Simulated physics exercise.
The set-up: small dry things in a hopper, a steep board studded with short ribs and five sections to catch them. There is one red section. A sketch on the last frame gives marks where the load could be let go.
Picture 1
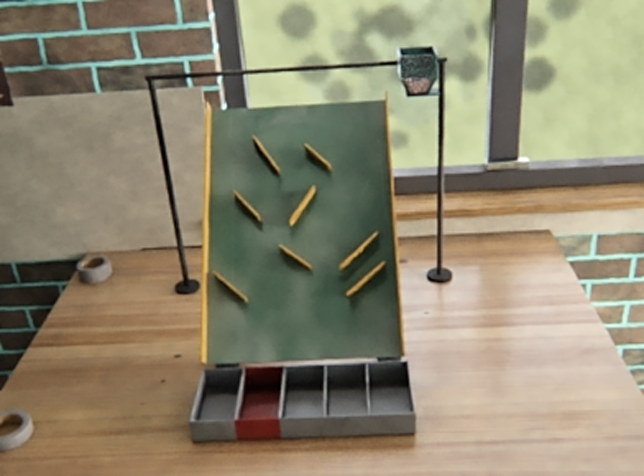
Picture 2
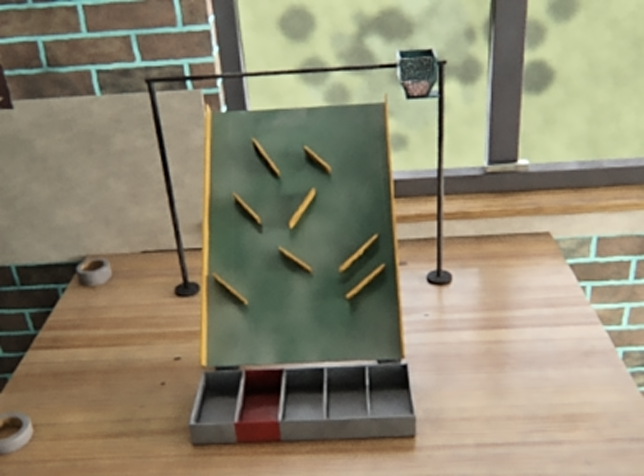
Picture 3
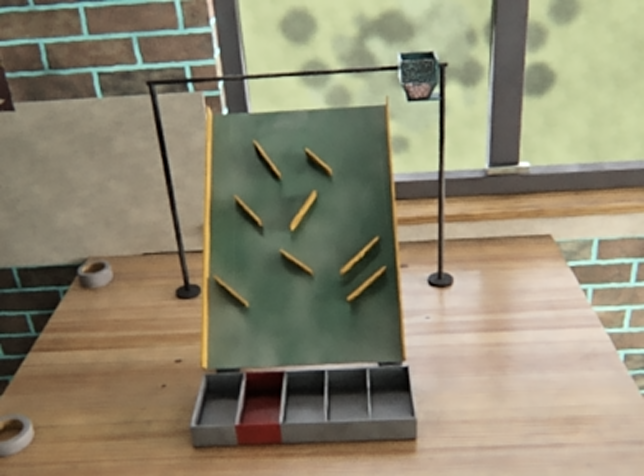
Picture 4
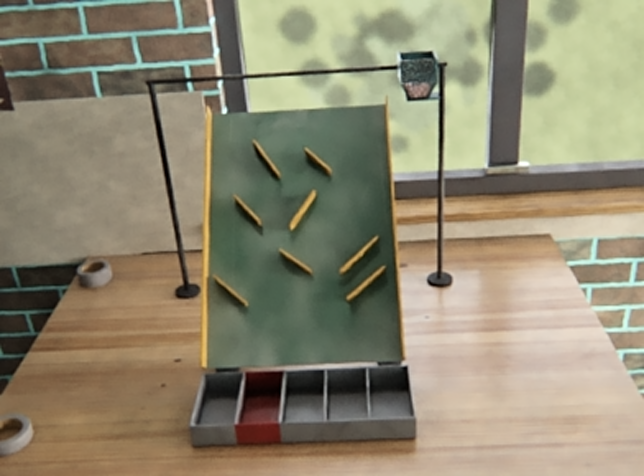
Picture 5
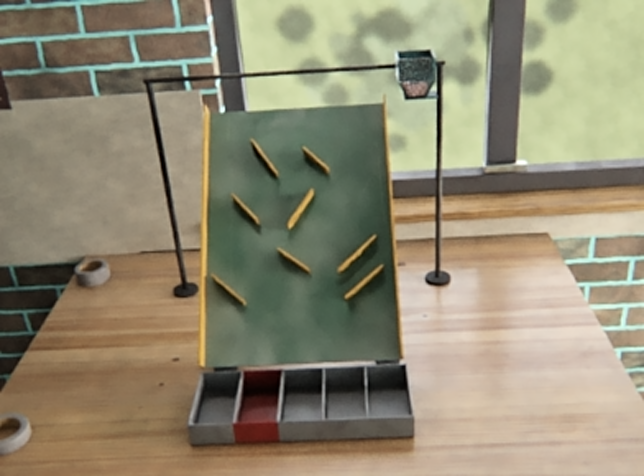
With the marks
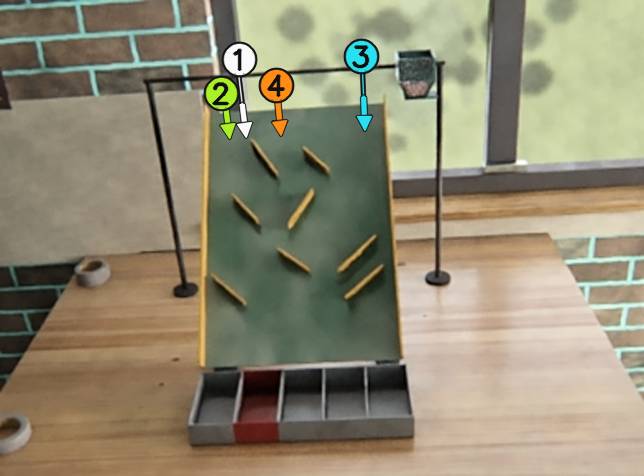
We see a steep green board with short yellow ribs on a wooden table, a small hopper above its upper right and five sections below, one red; nothing moves apart from a slight shift of the view.
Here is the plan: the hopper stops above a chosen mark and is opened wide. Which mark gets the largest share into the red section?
Mark 4.
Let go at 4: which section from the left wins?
The second.
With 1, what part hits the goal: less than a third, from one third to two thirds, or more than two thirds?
Mark 1 gives less than a third.
On the marked copy, mark 1 meets the board at (245, 132); mark 2 meets the board at (229, 133); mark 3 meets the board at (364, 125); mark 4 meets the board at (280, 130).
Choosing 1, about a quarter in the red section, about two thirds in other sections, a small part outside the box.
Choosing 2, a small part in the red section, nearly all in other sections, a stray few outside the box.
Choosing 3, about a third in the red section, about half in other sections, a small part outside the box.
Choosing 4, about half in the red section, about a third in other sections, a small part outside the box.
